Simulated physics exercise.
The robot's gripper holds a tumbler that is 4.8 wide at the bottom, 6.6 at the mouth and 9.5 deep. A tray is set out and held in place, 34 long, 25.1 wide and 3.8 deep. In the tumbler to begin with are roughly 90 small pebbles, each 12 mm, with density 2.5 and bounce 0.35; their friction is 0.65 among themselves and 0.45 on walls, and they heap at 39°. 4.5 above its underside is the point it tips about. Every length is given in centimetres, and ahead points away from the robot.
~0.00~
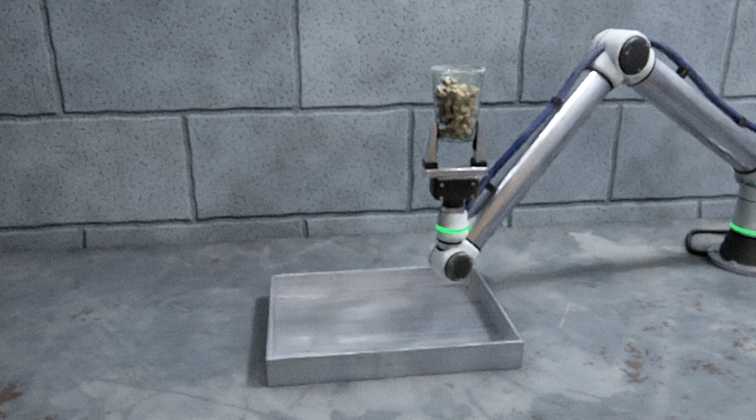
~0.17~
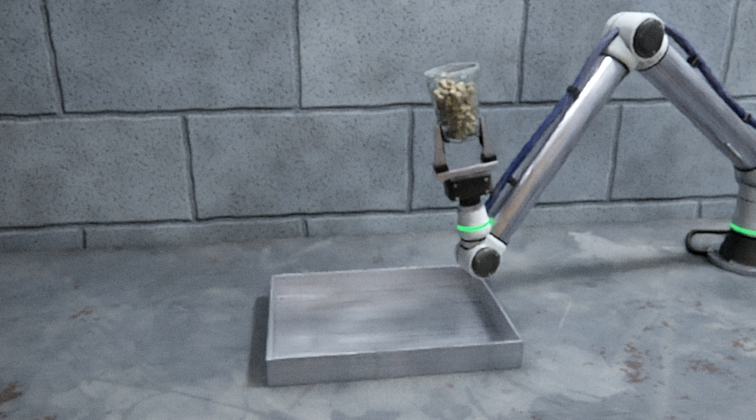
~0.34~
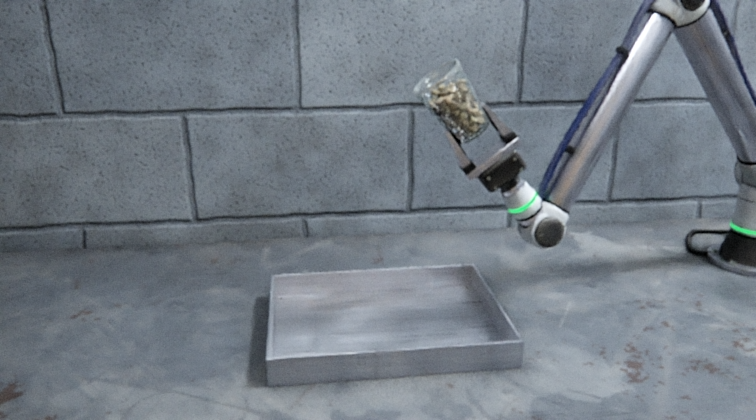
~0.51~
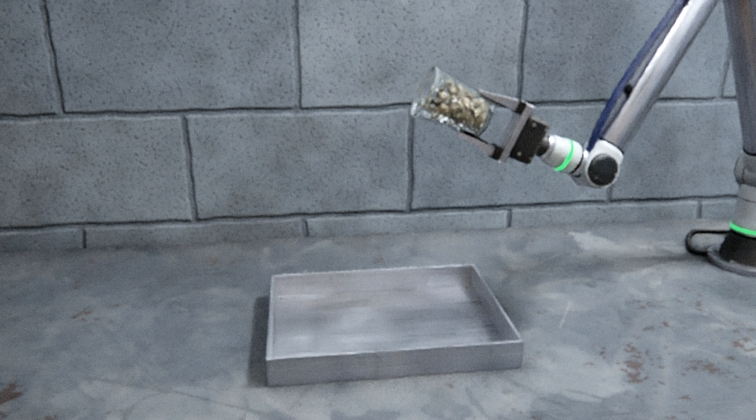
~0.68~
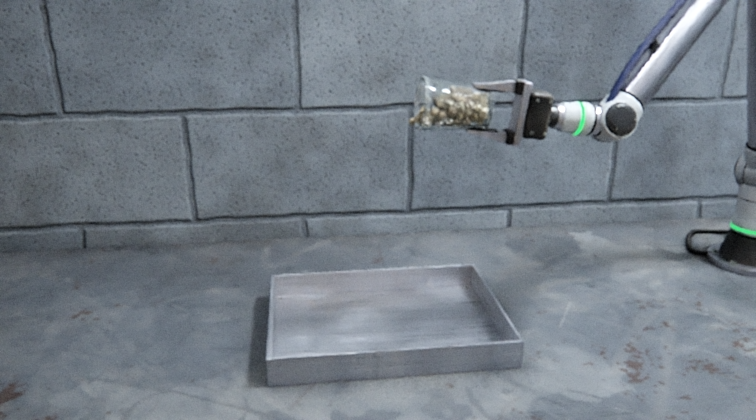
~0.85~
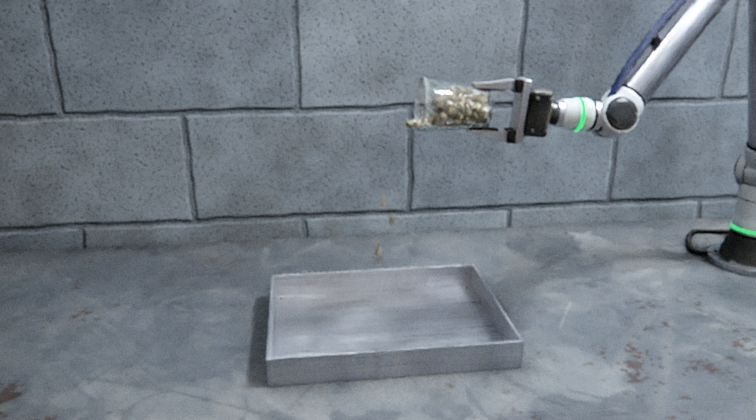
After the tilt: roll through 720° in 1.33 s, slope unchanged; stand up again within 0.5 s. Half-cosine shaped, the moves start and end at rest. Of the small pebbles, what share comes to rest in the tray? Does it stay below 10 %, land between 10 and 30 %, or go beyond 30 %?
It goes beyond 30 %.
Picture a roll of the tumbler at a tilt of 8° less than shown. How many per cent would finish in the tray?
Then roughly 20 per cent.
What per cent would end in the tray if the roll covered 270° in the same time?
Estimate: Approx. 15 per cent.
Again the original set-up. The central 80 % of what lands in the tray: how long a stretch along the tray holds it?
That stretch is roughly 14 cm long.
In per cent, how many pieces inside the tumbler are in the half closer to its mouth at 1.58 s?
Something near 45 in a hundred.
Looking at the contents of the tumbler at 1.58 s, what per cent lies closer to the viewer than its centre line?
I'd say about 65 per cent sits in the front half.
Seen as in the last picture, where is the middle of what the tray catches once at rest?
Roughly pixel (358, 329).
After 1.58 s, tipped 85°, highest piece 36 above the table; 79 in the tumbler, 9 in the tray, 6 in flight or on a rim.
After 2.31 s, tipped 71°, highest piece 35 above the table; 57 in the tumbler, 36 in the tray, 1 in flight or on a rim.
After 2.88 s, upright, highest piece 38 above the table; 57 in the tumbler, 37 in the tray.
After 3.58 s, upright, highest piece 36 above the table; 57 in the tumbler, 37 in the tray.
At rest, 57 in the tumbler, 37 in the tray. That is 39 % in the tray.
